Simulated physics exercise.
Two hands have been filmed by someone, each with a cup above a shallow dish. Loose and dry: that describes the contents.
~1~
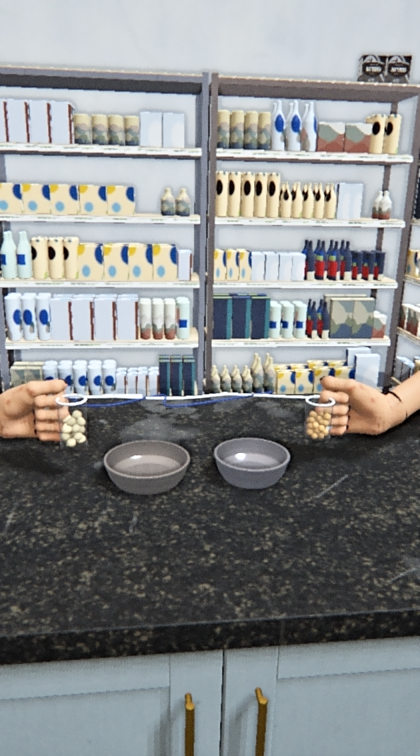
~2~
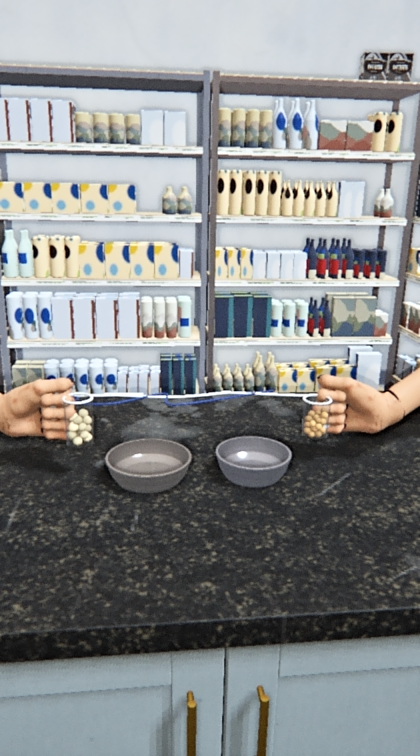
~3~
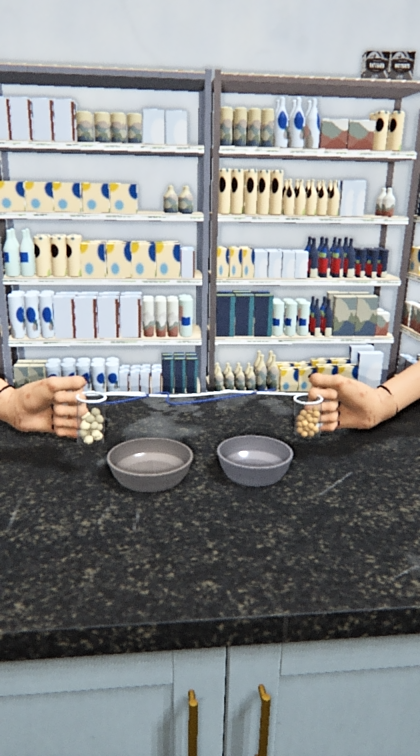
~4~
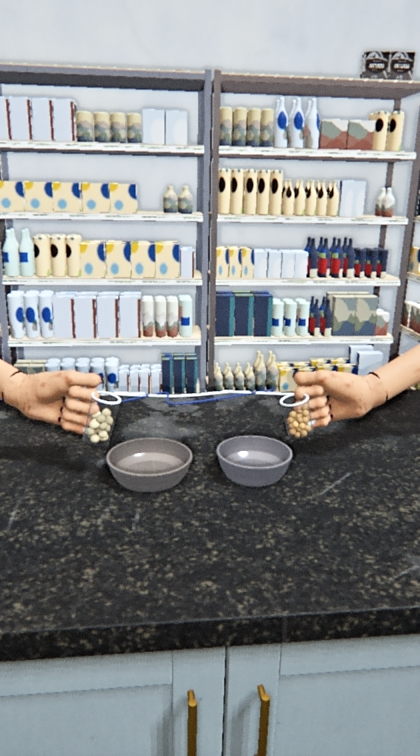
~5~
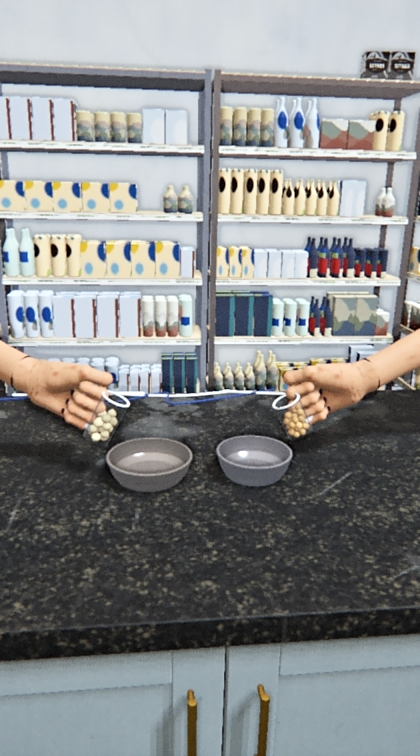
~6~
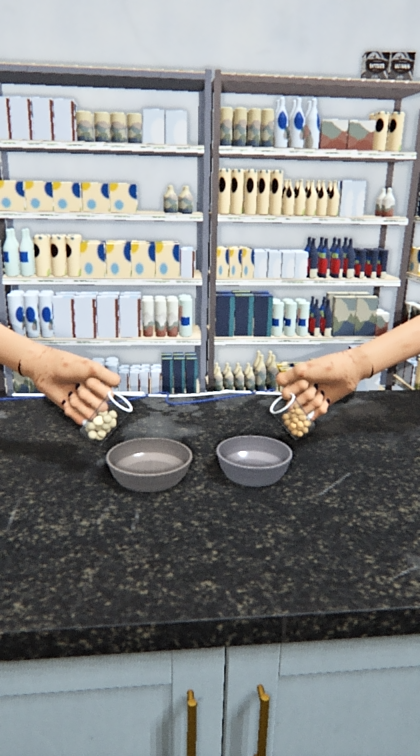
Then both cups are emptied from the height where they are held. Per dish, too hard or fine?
Left dish: Fine; right: Fine.
Then, 0.29 s past the last view, left, all still in the cup; right, all still in the cup.
Then, 0.65 s past the last view, left, all still in the cup; right, all still in the cup.
Then, 1.04 s past the last view, left, nearly all still in the cup, a small part in the air; right, about half still in the cup, about a third in the dish, a small part in the air.
Finally, left, all in the dish, none outside the dish; right, all in the dish, none outside the dish.
